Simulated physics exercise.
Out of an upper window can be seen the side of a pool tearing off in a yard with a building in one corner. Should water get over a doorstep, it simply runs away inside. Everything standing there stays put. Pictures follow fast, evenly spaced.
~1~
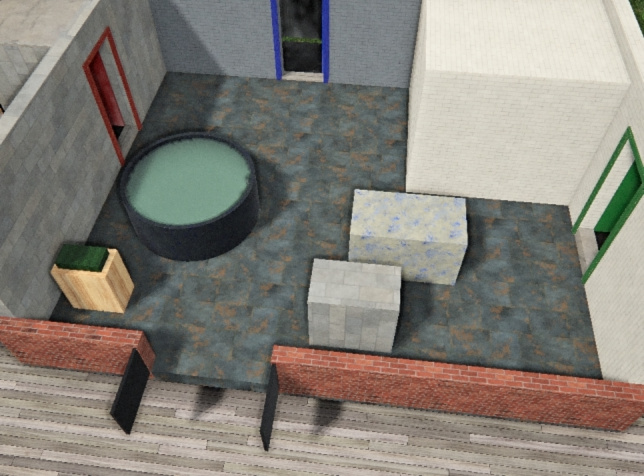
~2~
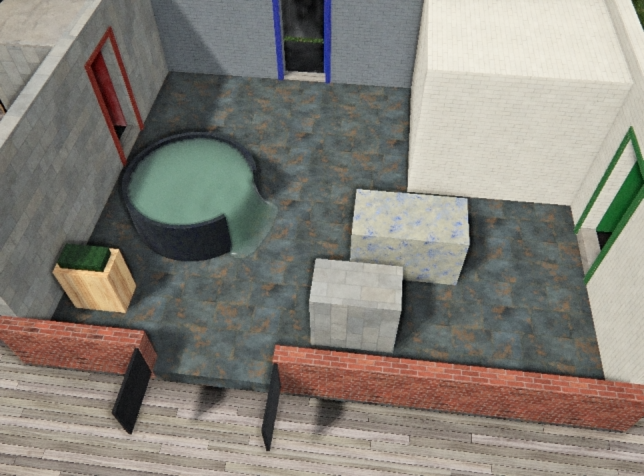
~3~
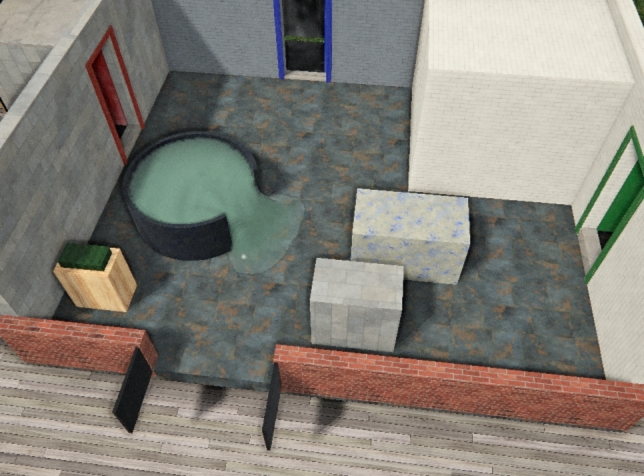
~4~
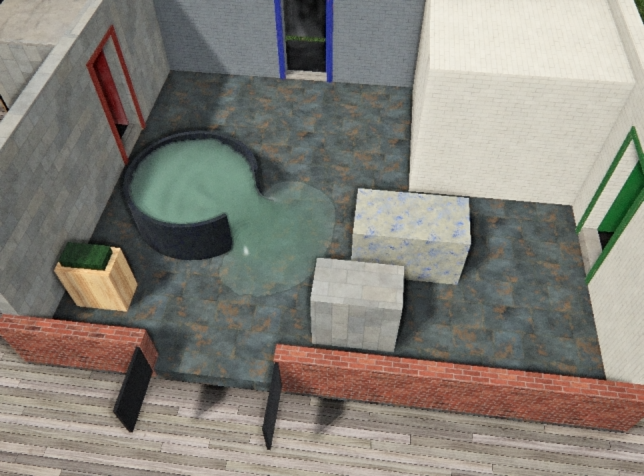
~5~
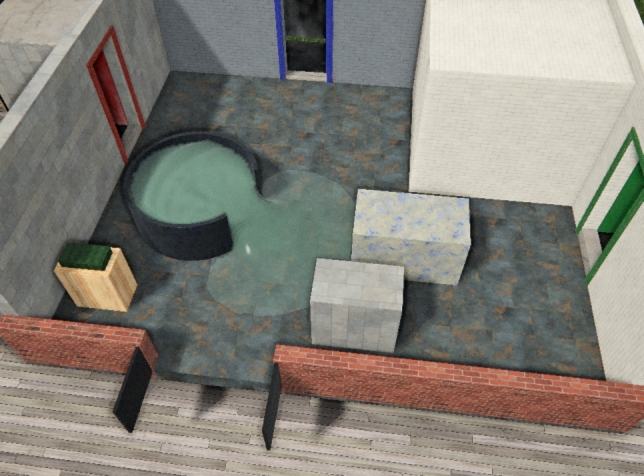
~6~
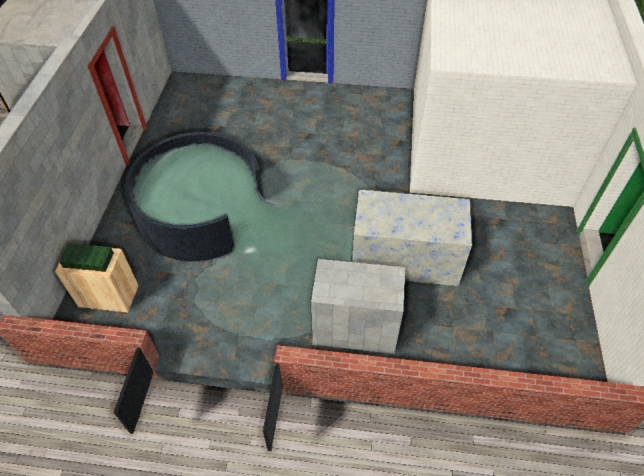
A walled yard with dark, mottled paving is seen from high above, with a white building in the far right corner. A round, dark-sided pool of green water stands at left near a wooden planter and a red-edged doorway, with two pale blocks right of centre and a low brick wall in front. The pool's right side opens, and water pours out, spreading across the paving and around the blocks.
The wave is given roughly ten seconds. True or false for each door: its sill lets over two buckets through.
The blue door false; the red door false; the green door false.
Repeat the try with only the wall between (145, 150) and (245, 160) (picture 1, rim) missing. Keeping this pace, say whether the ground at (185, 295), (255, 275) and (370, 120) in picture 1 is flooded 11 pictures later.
Point one not reached; point two not reached; point three reached.
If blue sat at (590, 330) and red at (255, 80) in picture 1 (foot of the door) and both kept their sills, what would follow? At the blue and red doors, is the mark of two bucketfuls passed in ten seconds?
Outcome - blue: Breaks the limit, red: Comes in under it.
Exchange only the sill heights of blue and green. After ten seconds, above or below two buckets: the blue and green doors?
With the sills exchanged, the blue one falls below the cutoff while the green one beats the cutoff.
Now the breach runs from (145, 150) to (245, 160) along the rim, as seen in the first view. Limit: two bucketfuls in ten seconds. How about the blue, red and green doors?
The blue one tops the mark; the red one tops the mark; the green one falls short.
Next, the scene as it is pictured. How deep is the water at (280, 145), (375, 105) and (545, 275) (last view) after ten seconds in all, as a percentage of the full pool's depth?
The three come to some 2, 8 and 12 per cent respectively.
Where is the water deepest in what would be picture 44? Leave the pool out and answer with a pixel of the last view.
I would point to (446, 301).
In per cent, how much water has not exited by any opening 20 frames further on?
About 96 per cent.
A moment on, water covers 30 % of the floor; the blue door not reached, the red door not reached, the green door not reached.
Next, water covers 40 % of the floor; the blue door not reached, the red door not reached, the green door not reached.
Then, water covers 55 % of the floor; the blue door not reached, the red door not reached, the green door wet at the sill, nothing in.
Later, water covers 70 % of the floor; the blue door wet at the sill, nothing in, the red door not reached, the green door wet at the sill, nothing in.
In the end, water covers 95 % of the floor; the blue door wet at the sill, nothing in, the red door wet at the sill, nothing in, the green door wet at the sill, nothing in.
